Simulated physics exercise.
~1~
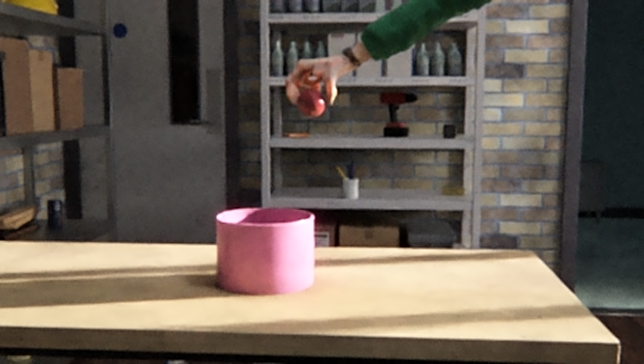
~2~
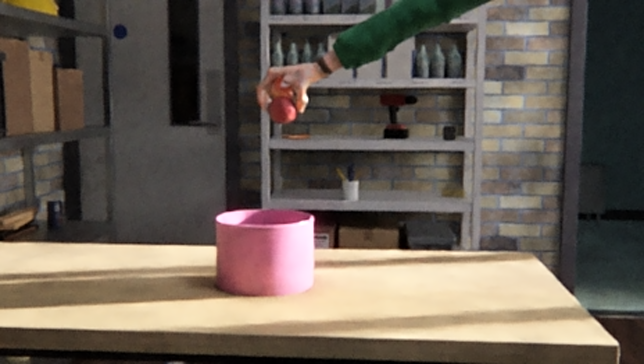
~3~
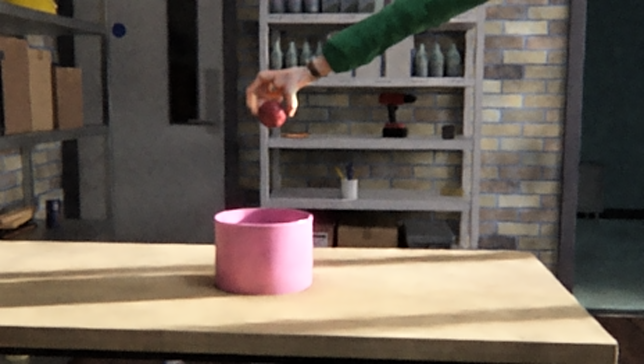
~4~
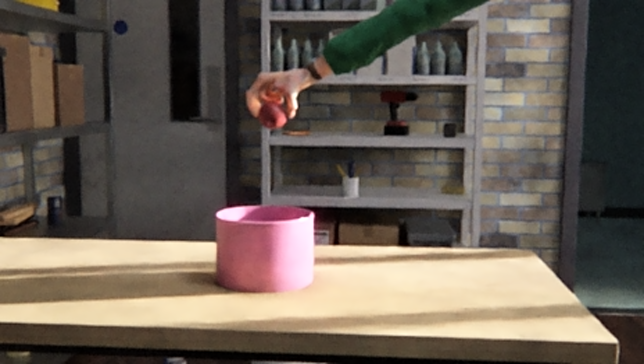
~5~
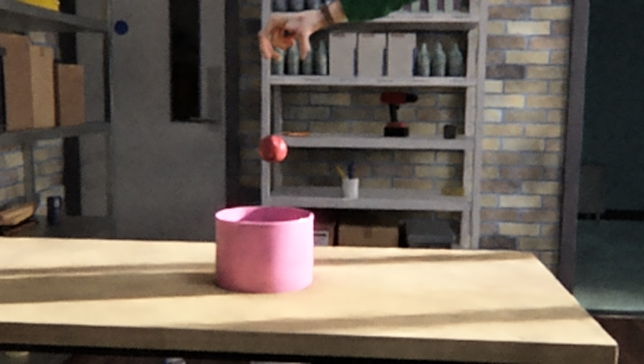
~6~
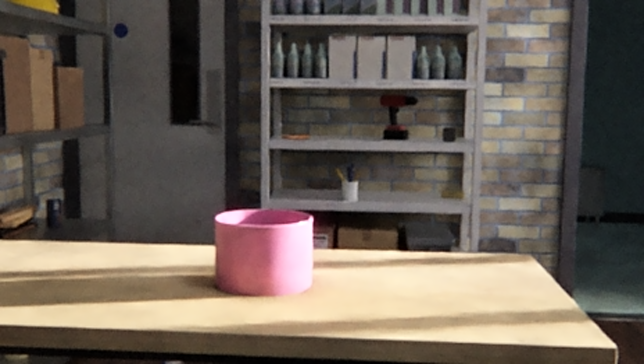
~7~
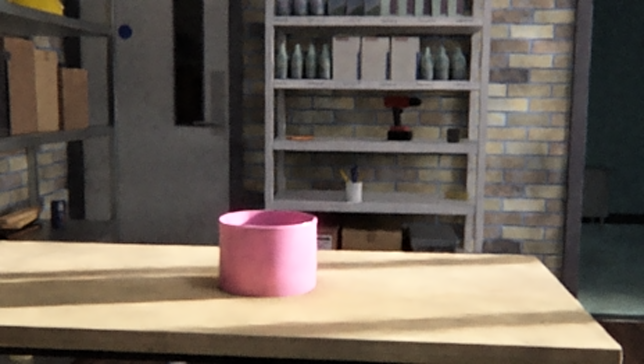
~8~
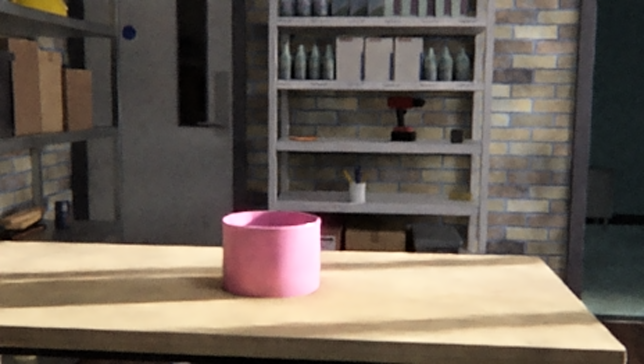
The video shows a hand holding a red tomato above a pink bucket on a wooden table, moving it left and slightly down before letting go and drawing back. The tomato falls into the bucket and is out of sight, while the bucket stays in place.
